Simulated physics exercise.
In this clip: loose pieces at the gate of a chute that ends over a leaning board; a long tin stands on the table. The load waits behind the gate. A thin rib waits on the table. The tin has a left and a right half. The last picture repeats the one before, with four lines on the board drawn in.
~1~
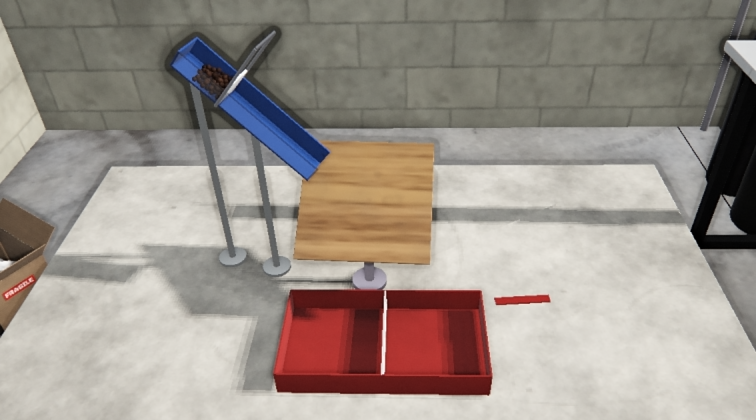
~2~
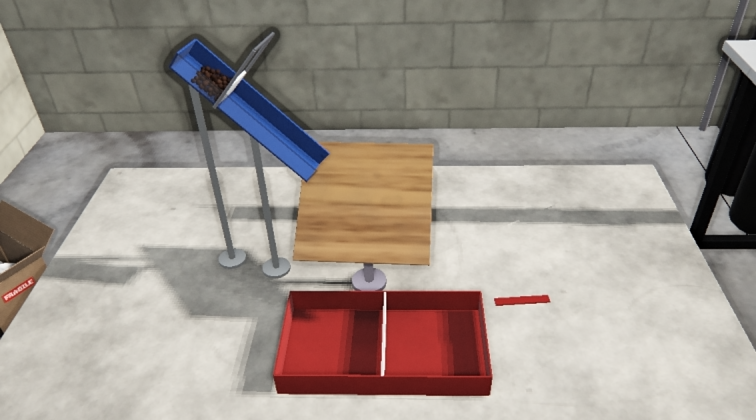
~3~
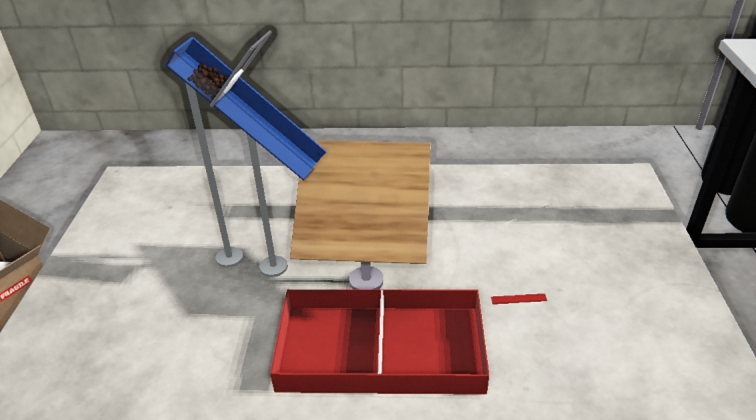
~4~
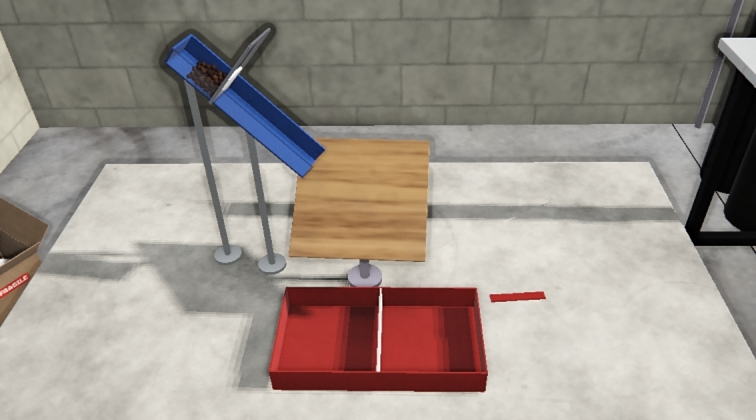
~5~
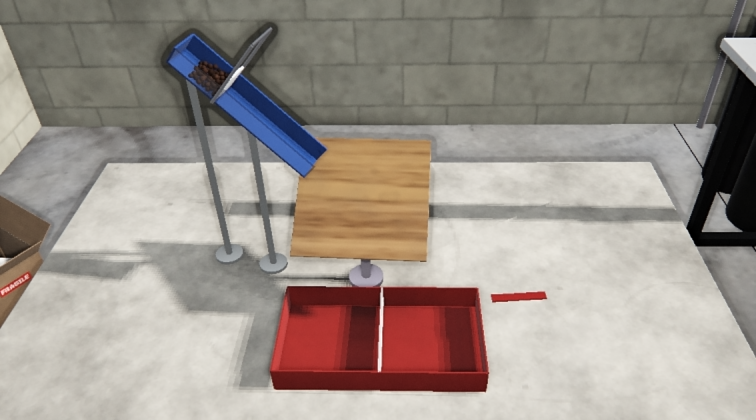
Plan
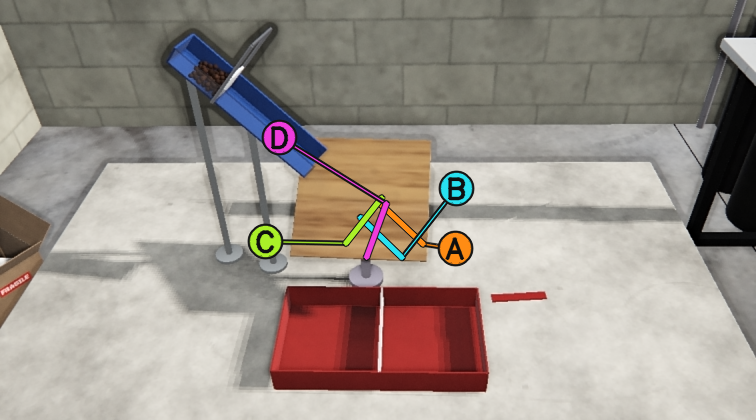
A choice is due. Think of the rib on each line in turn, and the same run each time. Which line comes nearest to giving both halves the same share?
Line B.
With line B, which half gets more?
The right half.
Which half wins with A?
The right half.
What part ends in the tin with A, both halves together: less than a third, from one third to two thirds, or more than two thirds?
More than two thirds.
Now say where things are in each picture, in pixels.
In the first picture, load behind the gate near (217, 80), allspice berries; lip of the chute near (314, 172), sloping fairly steeply.
In the second picture, middle of the board near (365, 200), tilted fairly steeply; middle of its low edge near (360, 262); of its high edge near (369, 143).
In the third picture, front corners of the tin near (271, 374) and (489, 375); front end of its middle wall near (379, 374); gate still shut near (233, 79).
In the fourth picture, middle of the load near (212, 77); lip near (309, 169).
In the fifth picture, middle of the load near (214, 77); lip near (311, 169).
On the marked copy, line A from (381, 204) to (423, 244); line B from (360, 217) to (402, 257); line C from (381, 197) to (345, 243); line D from (386, 203) to (366, 257).
For line A, of what is caught, close to a quarter in the left half, the bulk in the right.
For line B, of what is caught, close to a third in the left half, close to two thirds in the right.
For line C, of what is caught, all but a few in the left half, only a few in the right.
For line D, of what is caught, all but a few in the left half, only a few in the right.
